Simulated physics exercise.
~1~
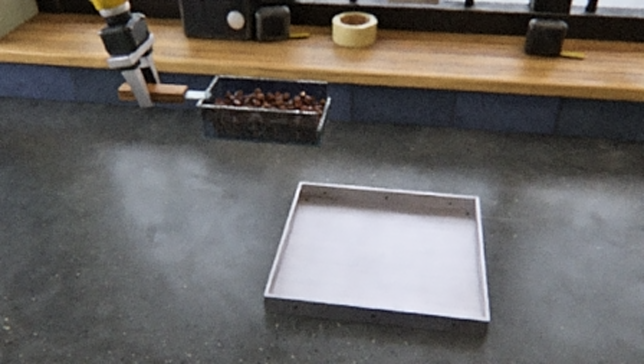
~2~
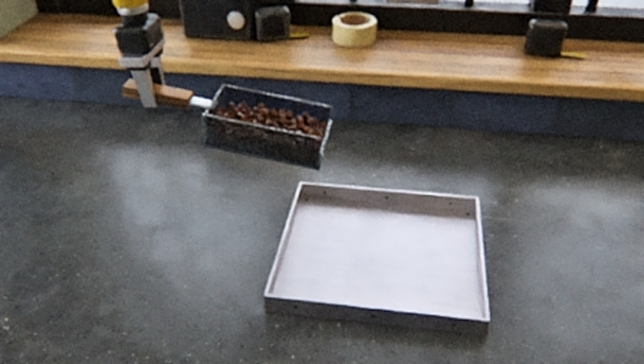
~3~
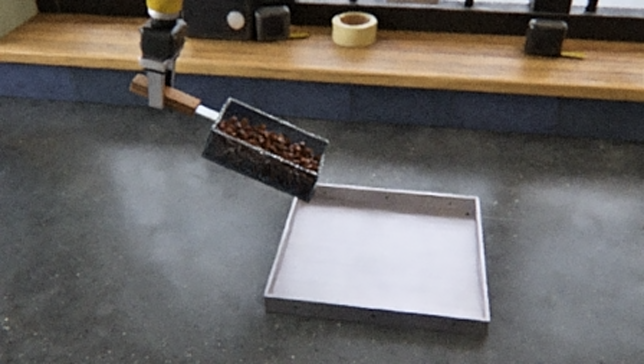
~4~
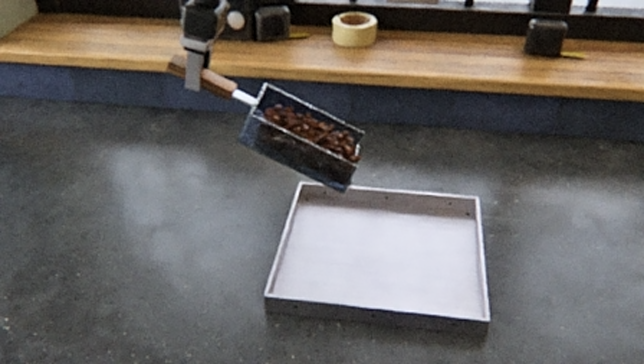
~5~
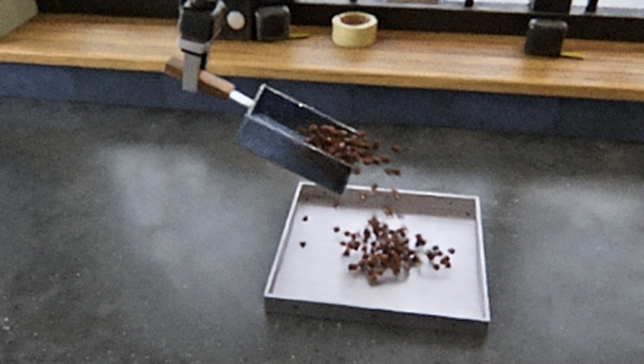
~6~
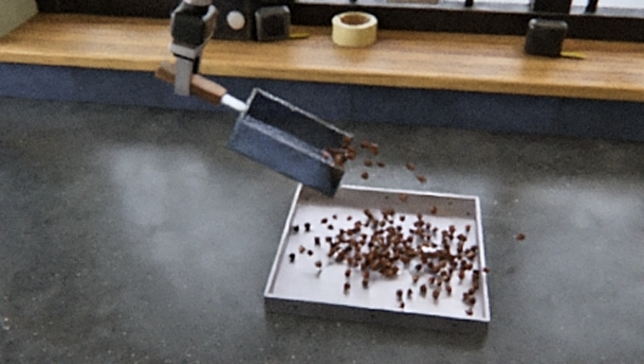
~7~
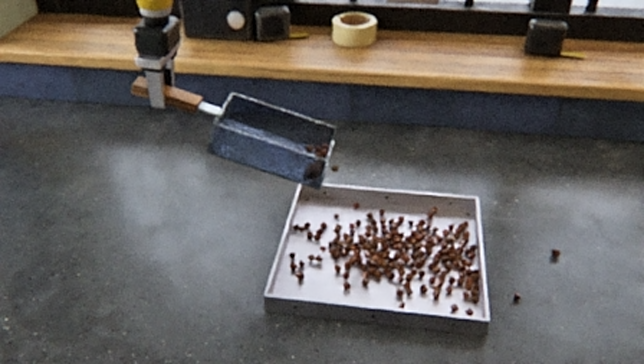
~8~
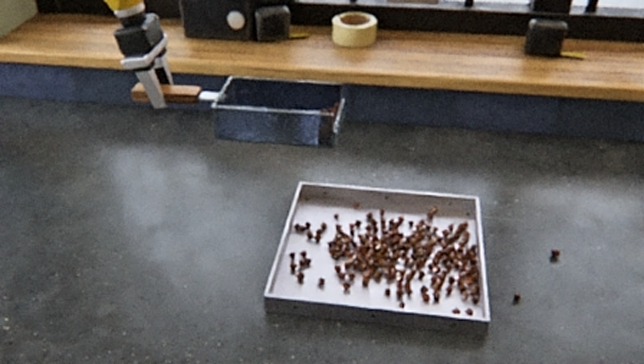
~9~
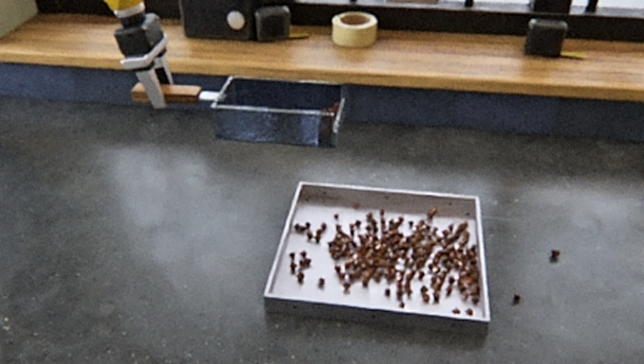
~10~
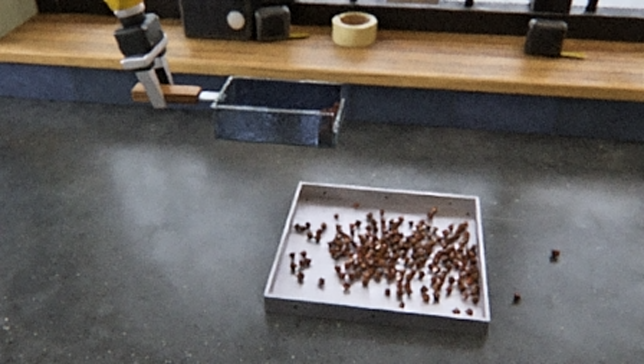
Robot arm tilting a dark box forward and pouring brown pellets into a white tray, a few landing outside, then levelling back.
